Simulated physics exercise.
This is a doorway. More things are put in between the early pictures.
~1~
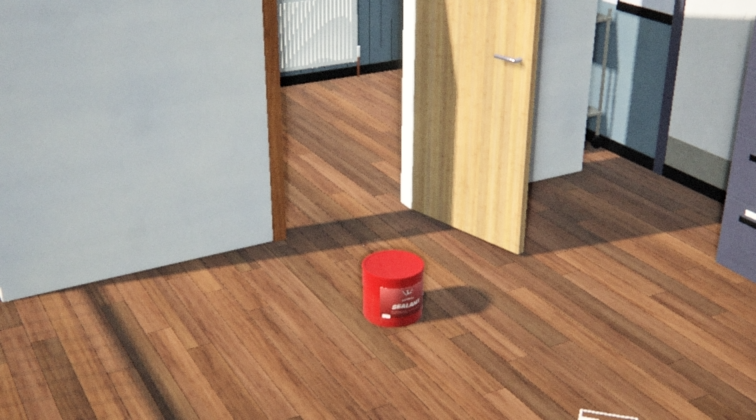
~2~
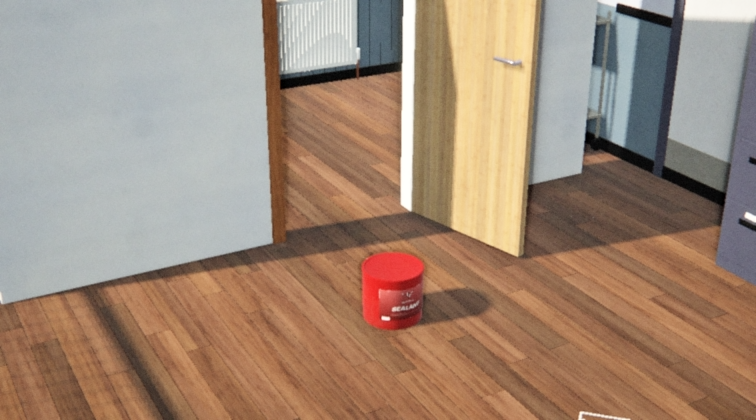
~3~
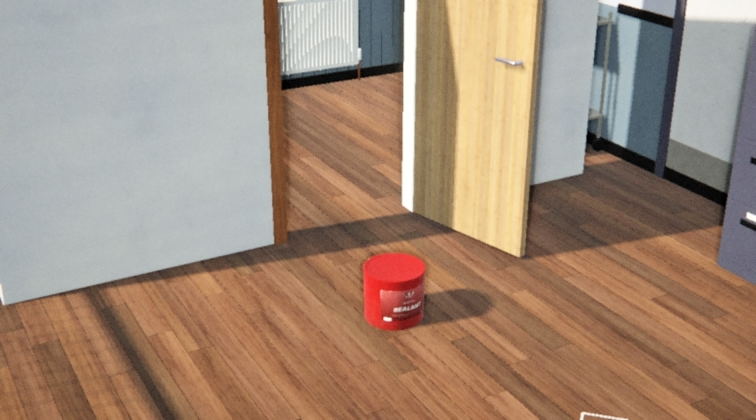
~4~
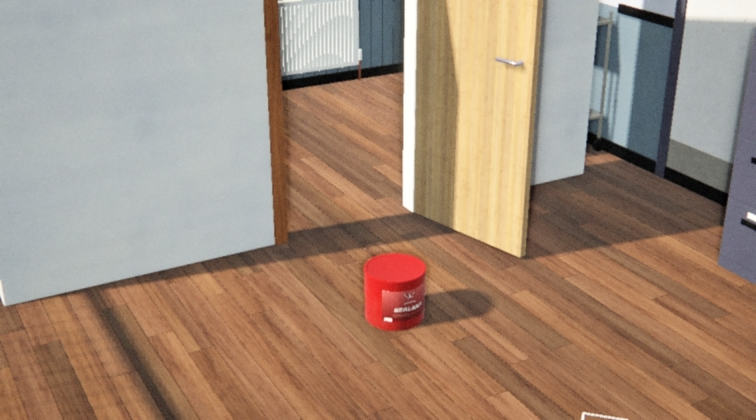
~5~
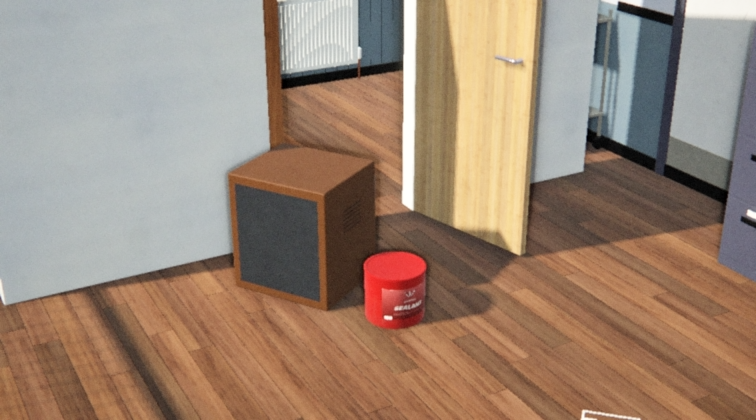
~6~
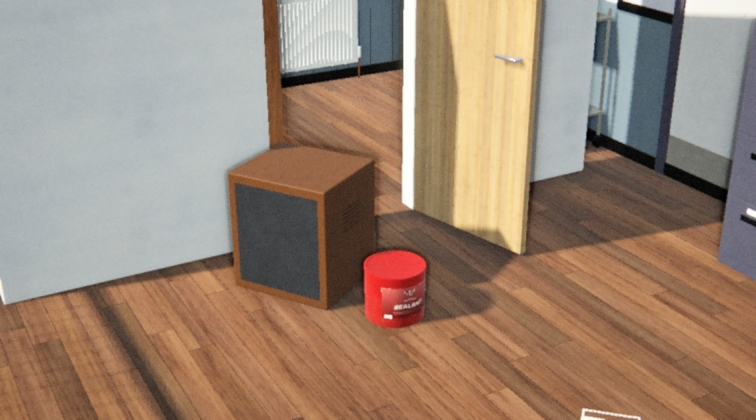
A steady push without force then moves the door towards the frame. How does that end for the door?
The door is left open.
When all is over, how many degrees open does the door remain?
Roughly 45°.
Then, 0.60 s on from there, door at 84°.
Then, 0.90 s on from there, door at 63°.
In the end, door at 45°; both unmoved. At the end, from the last picture's camera, brown appliance near (304, 223).
